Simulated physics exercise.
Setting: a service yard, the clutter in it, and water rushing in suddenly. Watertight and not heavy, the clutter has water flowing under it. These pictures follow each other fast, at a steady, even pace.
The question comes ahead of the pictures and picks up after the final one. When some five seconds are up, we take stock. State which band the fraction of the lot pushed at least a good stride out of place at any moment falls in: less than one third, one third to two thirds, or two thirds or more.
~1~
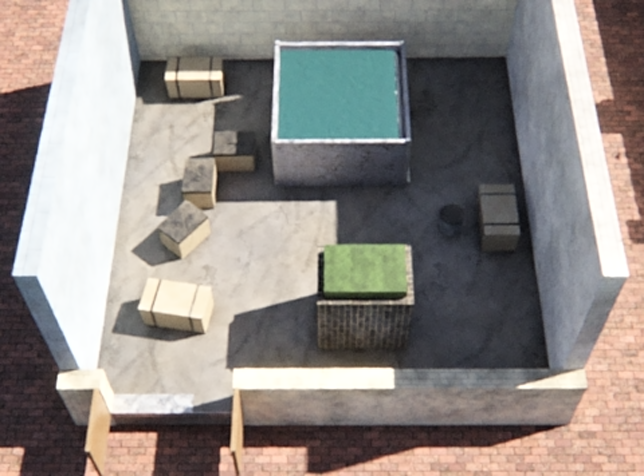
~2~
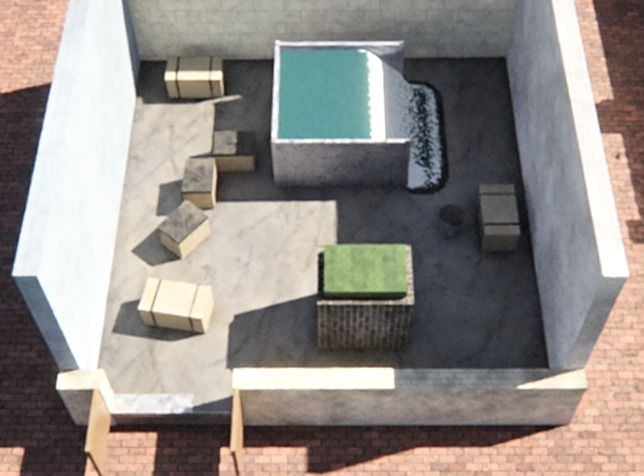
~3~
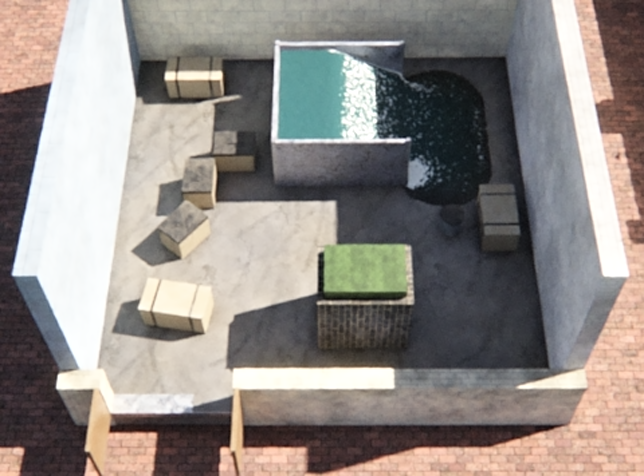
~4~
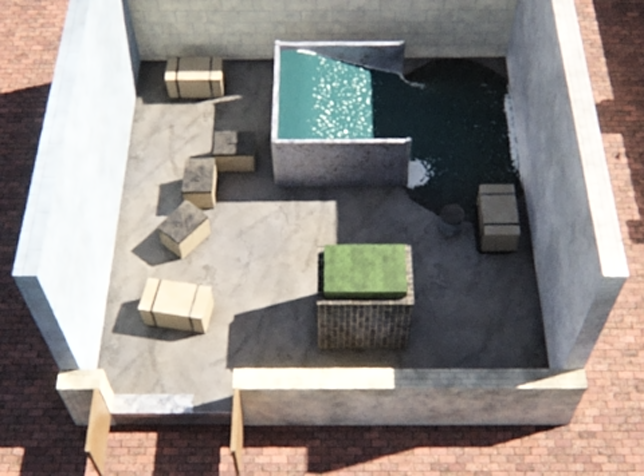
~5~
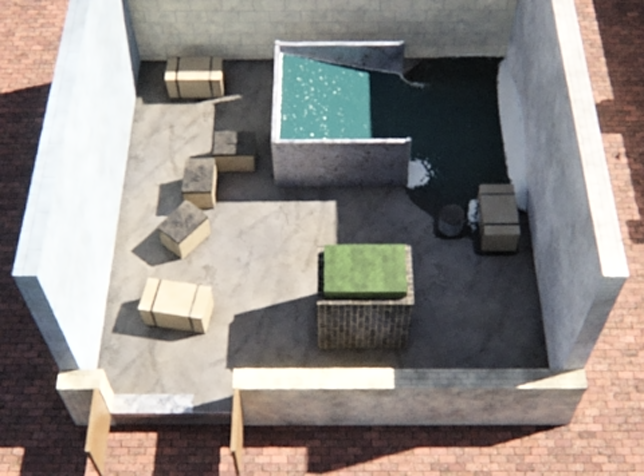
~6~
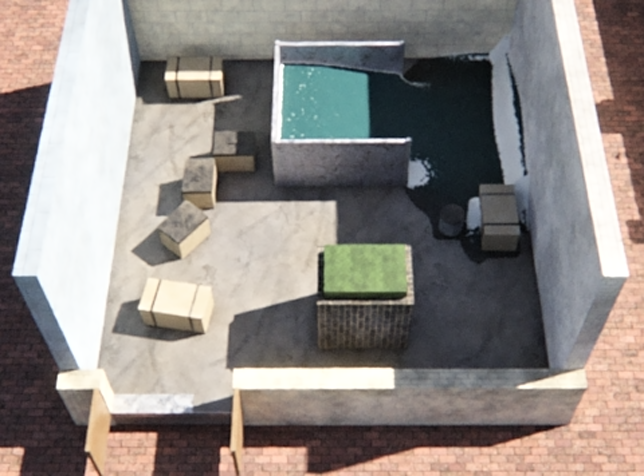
The share moved far is a third up to two thirds.
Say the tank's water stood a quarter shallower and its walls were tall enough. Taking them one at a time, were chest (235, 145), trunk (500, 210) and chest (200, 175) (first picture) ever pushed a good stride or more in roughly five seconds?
First one missed the mark, second one cleared the mark, third one missed the mark.
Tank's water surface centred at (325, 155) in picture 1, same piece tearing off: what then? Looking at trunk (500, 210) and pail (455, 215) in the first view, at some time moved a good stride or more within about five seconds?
Well, one by one: Went the distance, then went the distance.
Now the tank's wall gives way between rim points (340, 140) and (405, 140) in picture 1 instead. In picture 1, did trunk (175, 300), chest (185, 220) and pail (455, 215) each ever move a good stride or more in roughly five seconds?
The first: Got that far; the second: Got that far; the third: Got that far.
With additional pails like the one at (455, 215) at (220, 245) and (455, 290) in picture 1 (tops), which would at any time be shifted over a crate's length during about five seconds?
First: Stays short of it; second: Covers that distance.
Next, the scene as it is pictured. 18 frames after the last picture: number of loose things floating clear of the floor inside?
My count is 0.
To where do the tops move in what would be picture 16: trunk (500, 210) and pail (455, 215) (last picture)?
Expect them at roughly (471, 335) and roughly (416, 223).
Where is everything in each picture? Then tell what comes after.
A trunk at (500, 209), on the bottom; a chest at (234, 143) rests on the ground; 0 of 7 have shifted, in the first picture.
A trunk at (500, 209), on the bottom; a chest at (234, 143) rests on the ground; 0 of 7 have shifted, in the second picture.
A trunk at (500, 209), on the bottom; a chest at (234, 143) rests on the ground; 0 of 7 have shifted, in the third picture.
A trunk at (500, 209) rests on the ground; a chest at (234, 143), on the bottom; 0 of 7 have shifted, in the fourth picture.
A trunk at (500, 209) rests on the ground; a chest at (234, 143), on the bottom; 0 of 7 have shifted, in the fifth picture.
A trunk at (500, 209) rests on the ground; a chest at (234, 143) rests on the ground; 0 of 7 have shifted, in the sixth picture.
A moment on, 0 of 7 are well off their spots; 0 afloat.
Next, 2 of 7 are well off their spots; 0 afloat.
Later, 3 of 7 are well off their spots; 0 afloat.
In the end, 3 of 7 are well off their spots, and 3 have been at some point; 2 afloat.
